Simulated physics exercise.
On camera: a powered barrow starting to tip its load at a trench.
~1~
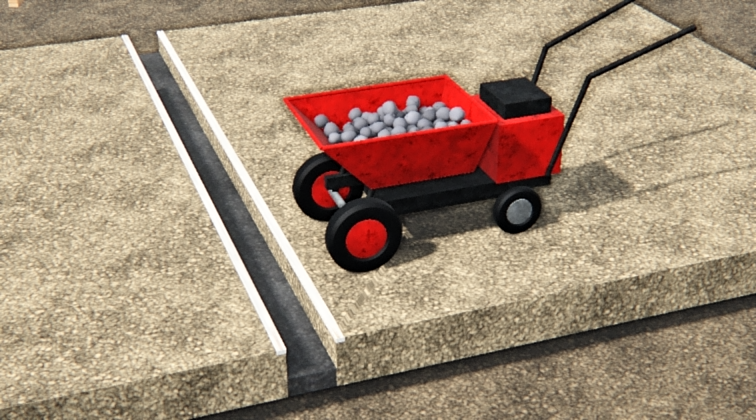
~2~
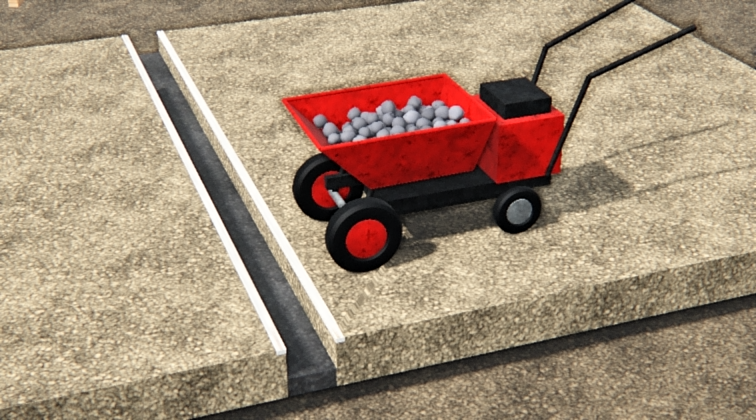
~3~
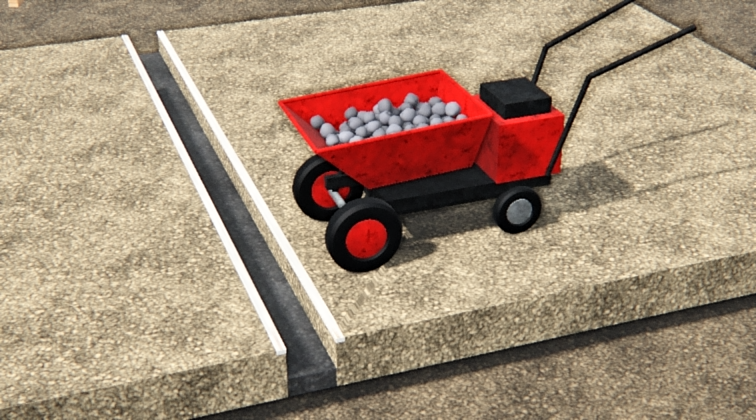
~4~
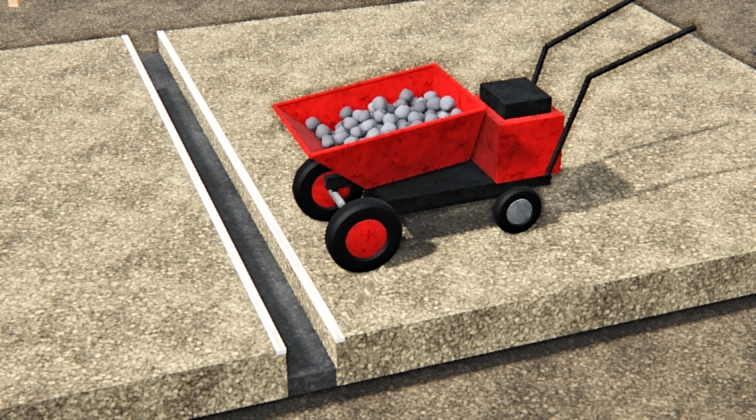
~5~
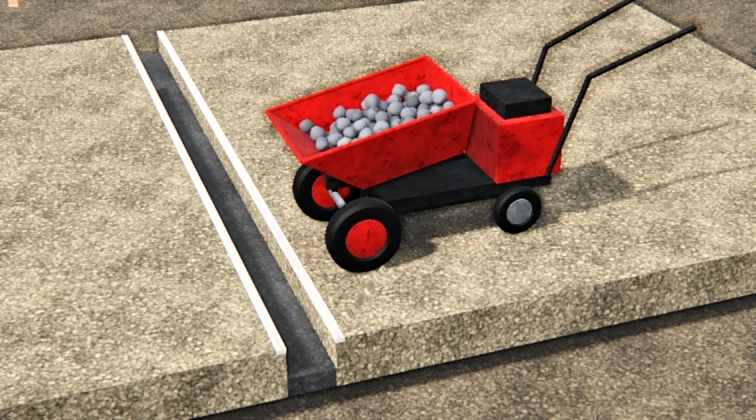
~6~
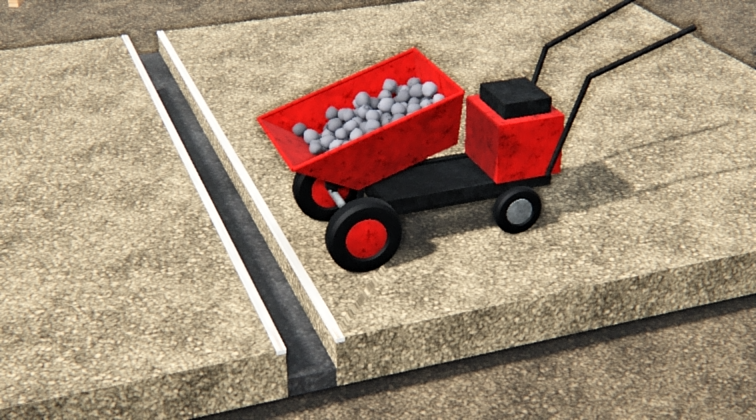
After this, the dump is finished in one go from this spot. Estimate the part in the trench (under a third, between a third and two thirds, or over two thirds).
In the trench: Less than a third.
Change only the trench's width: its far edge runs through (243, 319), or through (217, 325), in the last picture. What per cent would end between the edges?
Near 30 % and 80 %.
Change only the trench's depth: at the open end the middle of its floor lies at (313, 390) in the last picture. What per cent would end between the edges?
It comes to 0 per cent or so.
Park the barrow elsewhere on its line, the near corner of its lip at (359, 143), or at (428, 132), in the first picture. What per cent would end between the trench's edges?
Near 60 % and 40 %.
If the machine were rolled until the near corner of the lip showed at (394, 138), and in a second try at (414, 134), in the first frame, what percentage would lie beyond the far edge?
The first gives 10 %, the second 10 %.
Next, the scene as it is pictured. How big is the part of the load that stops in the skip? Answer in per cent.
It comes to 20 per cent or so.
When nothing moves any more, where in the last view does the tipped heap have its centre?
At about (184, 265).
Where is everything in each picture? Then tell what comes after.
Lip of the skip at (322, 149), level; top of the load at (400, 125), round cobbles; first edge of the trench at (321, 304); far edge at (264, 315), the trench under half as wide as the skip, and about half as deep as wide, in the first picture.
Lip of the skip at (321, 150), level; top of the load at (399, 124), in the second picture.
Lip of the skip at (317, 152), tipped barely; top of the load at (420, 123), in the third picture.
Lip of the skip at (310, 156), tipped a little; top of the load at (415, 119), in the fourth picture.
Lip of the skip at (302, 162), tipped a little; top of the load at (408, 115), in the fifth picture.
Lip of the skip at (293, 170), tipped clearly; top of the load at (415, 105); first edge of the trench at (321, 304); far edge at (264, 315), in the sixth picture.
Soon, skip tipped steeply; all in the skip.
A while on, skip tipped right over; about two thirds in the skip; about a third beyond it; a stray few falling.
Towards the end, skip tipped right over; about a quarter in the skip; most beyond it.
Finally, skip tipped right over; about a quarter in the skip; none in or heaped over the trench; most beyond it.
